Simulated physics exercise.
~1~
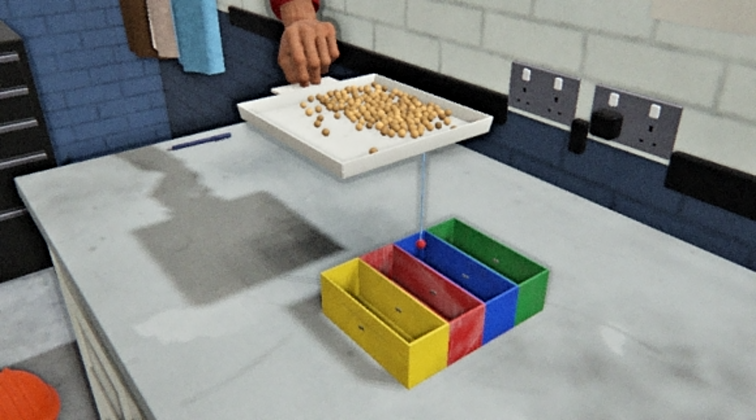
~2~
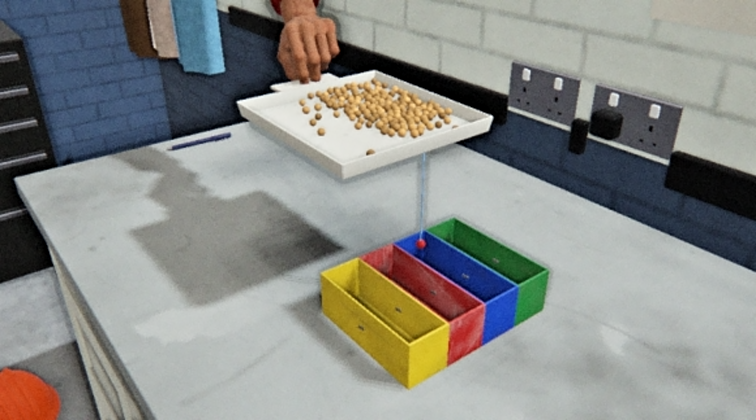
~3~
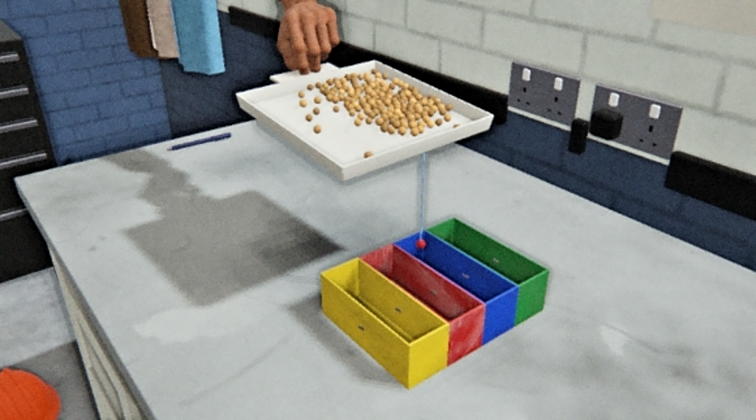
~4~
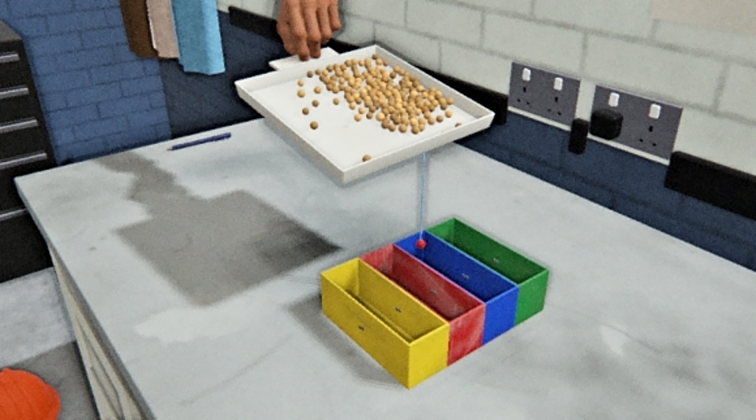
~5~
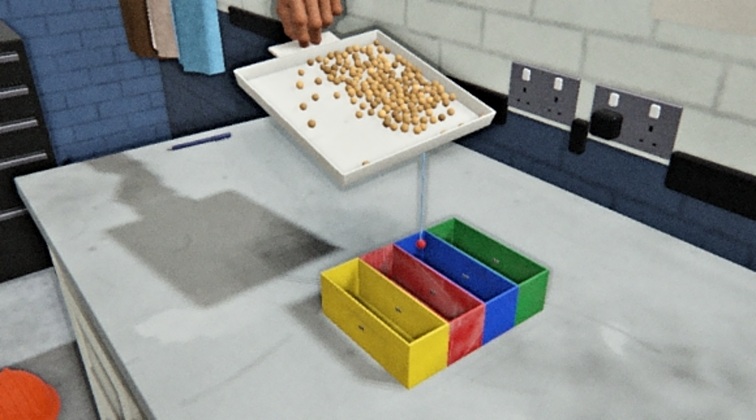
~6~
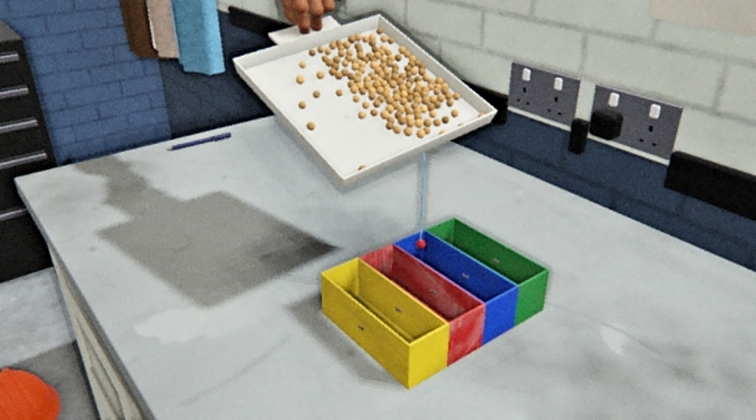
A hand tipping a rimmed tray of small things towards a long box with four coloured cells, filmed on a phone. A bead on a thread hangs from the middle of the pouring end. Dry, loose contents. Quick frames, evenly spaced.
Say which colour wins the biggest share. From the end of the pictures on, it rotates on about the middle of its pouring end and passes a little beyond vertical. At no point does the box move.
Yellow wins the biggest share.
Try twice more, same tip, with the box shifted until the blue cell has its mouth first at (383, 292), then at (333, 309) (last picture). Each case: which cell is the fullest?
The blue one, then the green cell.
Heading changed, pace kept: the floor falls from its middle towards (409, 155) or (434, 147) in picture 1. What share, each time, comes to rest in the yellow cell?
30 %, give or take, and then 0 %.
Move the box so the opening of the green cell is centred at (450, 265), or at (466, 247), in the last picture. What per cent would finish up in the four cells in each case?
Result, in turn: 100 %, 90 %.
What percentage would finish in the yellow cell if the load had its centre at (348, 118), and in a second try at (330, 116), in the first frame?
You'd see roughly 60 per cent first and roughly 60 per cent second.
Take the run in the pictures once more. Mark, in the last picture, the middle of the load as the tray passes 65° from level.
(387, 156).
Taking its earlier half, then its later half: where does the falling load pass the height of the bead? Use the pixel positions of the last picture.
It passes near (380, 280) first and then near (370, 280).
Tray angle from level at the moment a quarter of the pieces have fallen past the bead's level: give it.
Angle: Close to 85°.
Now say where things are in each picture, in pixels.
The first frame shows corners of the pouring end (343, 162) and (489, 117), level; middle of the load (382, 108), round wooden beads; bead on its thread (421, 244); yellow cell (428, 352); red cell (466, 331); blue cell (500, 312); green cell (531, 294).
The second frame shows corners of the pouring end (343, 163) and (489, 117), level; middle of the load (382, 106).
The third frame shows corners of the pouring end (343, 165) and (490, 115), tipped barely, lowest at the left corner; middle of the load (382, 100).
The fourth frame shows corners of the pouring end (344, 169) and (491, 113), tipped a little, lowest at the left corner; middle of the load (383, 91), about a tenth on the move.
The fifth frame shows corners of the pouring end (344, 172) and (492, 112), tipped clearly, lowest at the left corner; middle of the load (384, 84), about a tenth on the move.
The sixth frame shows corners of the pouring end (344, 176) and (493, 110), tipped clearly, lowest at the left corner; middle of the load (388, 79), almost all on the move; yellow cell (428, 352); red cell (466, 331); blue cell (500, 312); green cell (531, 294).
Just after the last frame, tray tipped steeply; the larger part on the tray; just a few in the red cell; roughly a quarter falling or outside the box.
A moment on, tray tipped past a quarter turn; about a tenth on the tray; roughly a third in the yellow cell; roughly a quarter in the red cell; just a few in the blue cell; just a few in the green cell; roughly a third falling or outside the box.
Further on, tray tipped past a quarter turn; roughly half in the yellow cell; roughly a quarter in the red cell; just a few in the blue cell; just a few in the green cell; roughly a quarter falling or outside the box.
When it is over, tray tipped past a quarter turn; roughly half in the yellow cell; roughly a quarter in the red cell; just a few in the blue cell; just a few in the green cell; roughly a quarter outside the box.
